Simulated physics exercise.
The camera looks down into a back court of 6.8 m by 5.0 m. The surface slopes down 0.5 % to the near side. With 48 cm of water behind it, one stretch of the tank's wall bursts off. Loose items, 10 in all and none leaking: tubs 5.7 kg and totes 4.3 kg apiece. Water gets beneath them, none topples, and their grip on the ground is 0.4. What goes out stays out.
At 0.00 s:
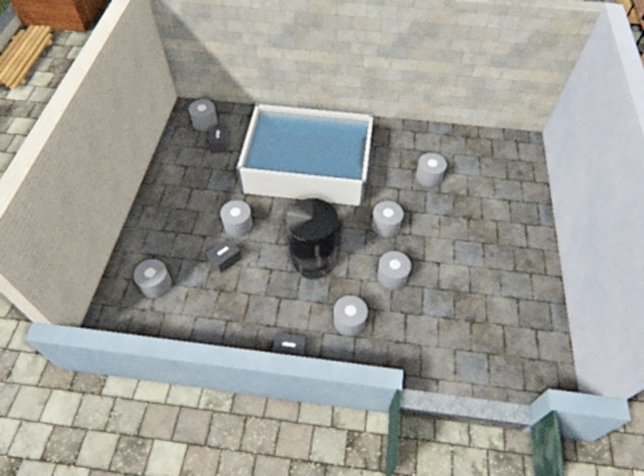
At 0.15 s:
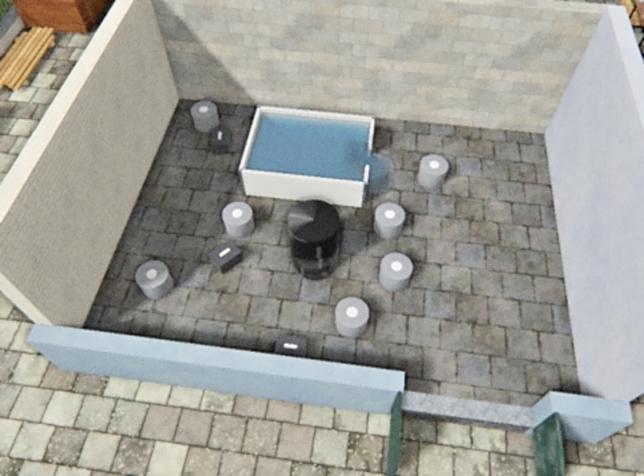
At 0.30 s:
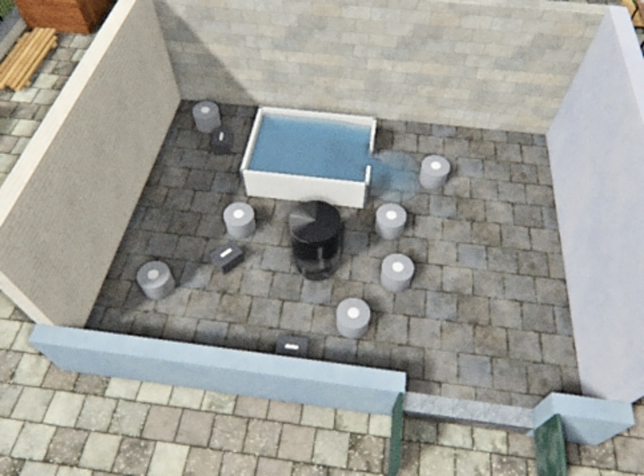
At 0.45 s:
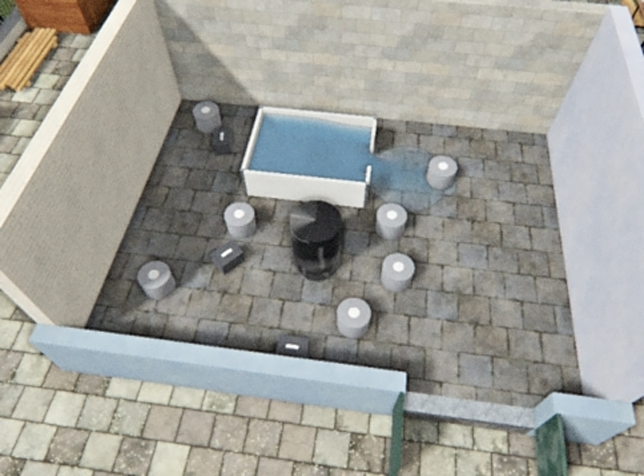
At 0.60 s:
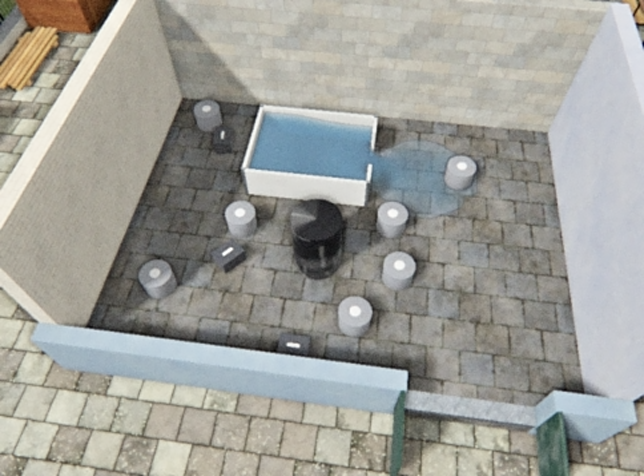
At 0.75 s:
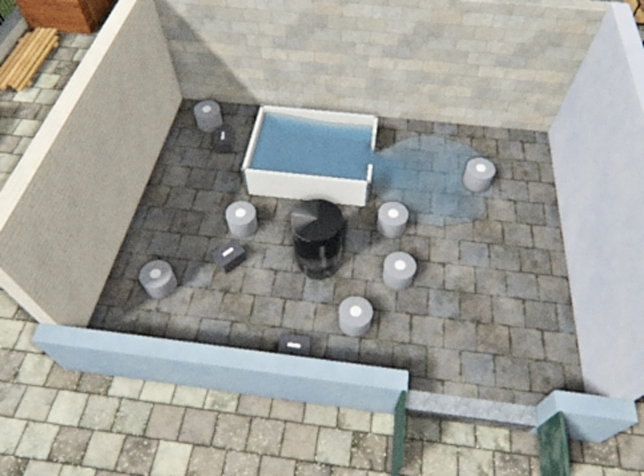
In a walled paved court, water spreads from a tank's right side and pushes one grey tub rightward.
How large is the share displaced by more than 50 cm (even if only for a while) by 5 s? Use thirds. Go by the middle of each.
It is not even a third.
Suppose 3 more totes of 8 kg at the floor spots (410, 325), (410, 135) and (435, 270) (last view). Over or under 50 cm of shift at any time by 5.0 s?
In turn: Under, short of it, under.
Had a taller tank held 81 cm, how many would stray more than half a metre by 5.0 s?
In that case 1 of them.
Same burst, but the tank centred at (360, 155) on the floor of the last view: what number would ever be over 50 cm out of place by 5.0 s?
In that case 1 of them.
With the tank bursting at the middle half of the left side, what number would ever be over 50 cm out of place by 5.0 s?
Then 4.
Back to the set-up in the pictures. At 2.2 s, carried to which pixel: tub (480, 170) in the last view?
Around (551, 174).
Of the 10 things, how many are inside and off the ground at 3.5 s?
I count 1.
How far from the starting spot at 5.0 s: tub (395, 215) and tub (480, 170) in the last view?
In that order: 0 cm, 250 cm.
After 1.1 s 1 of 10 are over 50 cm from their spots; 0 afloat.
After 2.2 s 1 of 10 are over 50 cm from their spots; 1 afloat.
After 3.5 s 1 of 10 are over 50 cm from their spots; 1 afloat.
After 5.0 s 1 of 10 are over 50 cm from their spots, and 1 have been at some point; 1 afloat.
